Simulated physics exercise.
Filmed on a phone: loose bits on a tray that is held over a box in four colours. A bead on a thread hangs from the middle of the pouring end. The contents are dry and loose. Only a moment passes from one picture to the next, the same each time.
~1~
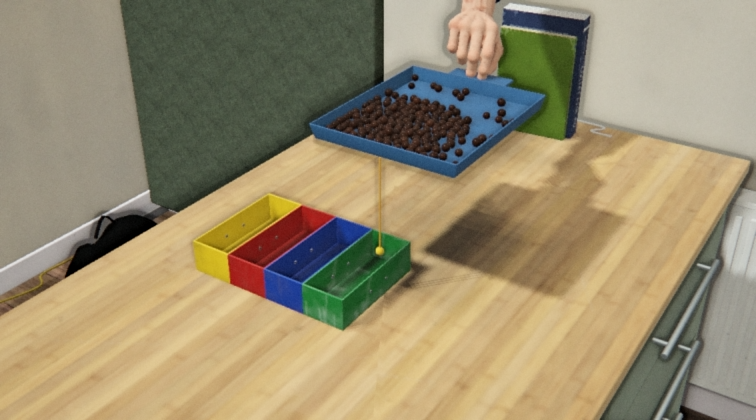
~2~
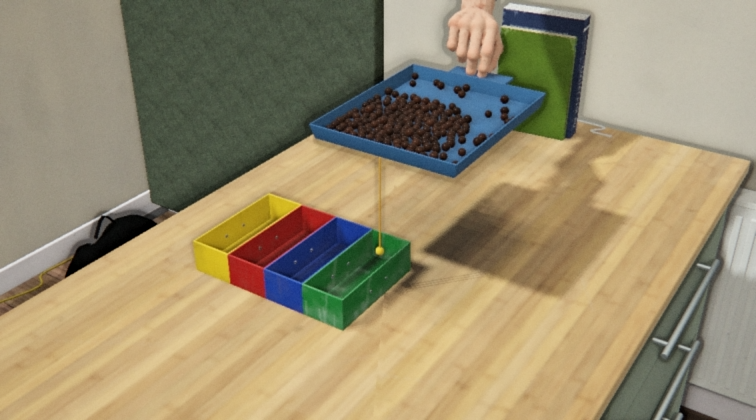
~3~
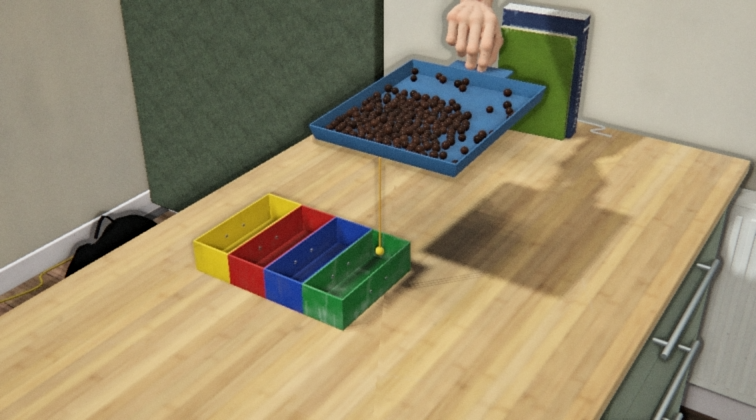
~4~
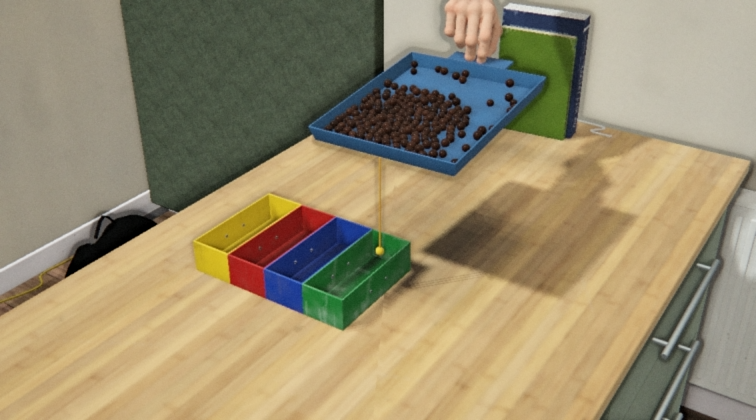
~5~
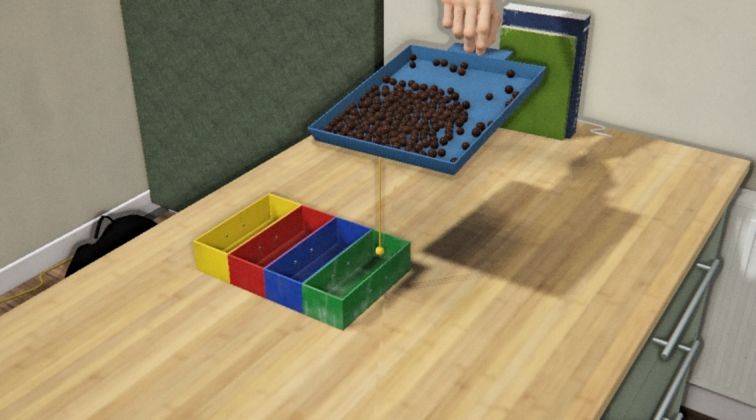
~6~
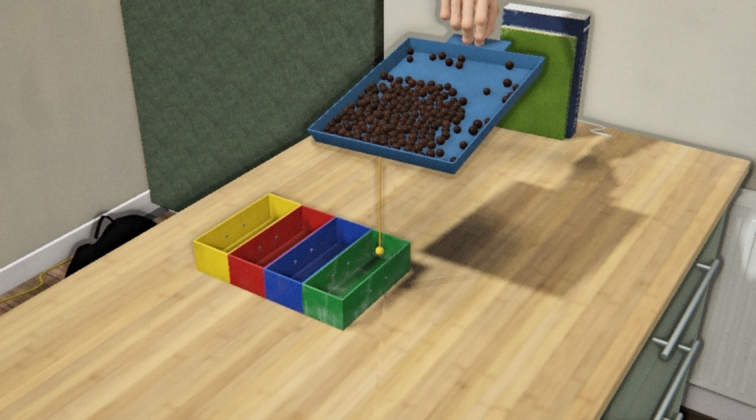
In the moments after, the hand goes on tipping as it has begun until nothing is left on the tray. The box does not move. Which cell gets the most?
The blue one ends fullest.
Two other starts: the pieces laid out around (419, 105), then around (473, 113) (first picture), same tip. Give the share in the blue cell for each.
The first gives 40 %, the second 50 %.
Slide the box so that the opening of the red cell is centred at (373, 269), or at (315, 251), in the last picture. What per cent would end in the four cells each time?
Roughly 50 per cent, and 90 per cent.
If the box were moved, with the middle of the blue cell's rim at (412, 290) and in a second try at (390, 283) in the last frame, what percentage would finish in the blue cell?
The first gives 0 %, the second 10 %.
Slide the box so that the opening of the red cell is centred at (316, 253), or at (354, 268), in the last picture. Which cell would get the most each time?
The first try: Red. The second: The cell in yellow.
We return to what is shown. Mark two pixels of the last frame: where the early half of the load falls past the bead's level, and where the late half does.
At about (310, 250), then at (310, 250).
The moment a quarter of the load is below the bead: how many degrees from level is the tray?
At about 75°.
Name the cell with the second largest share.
It is the green cell.
Soon after the last picture, tray tipped steeply; nearly all on the tray; a stray few falling or outside the box.
A little later, tray tipped right over; a small part on the tray; about a third in the blue cell; about a quarter in the green cell; a small part in the red cell; about a quarter falling or outside the box.
Later still, tray tipped past a quarter turn; about half in the blue cell; about a quarter in the green cell; a small part in the red cell; a stray few in the yellow cell; about a quarter falling or outside the box.
By the end, tray tipped past a quarter turn; about half in the blue cell; about a quarter in the green cell; a small part in the red cell; a stray few in the yellow cell; about a quarter outside the box.
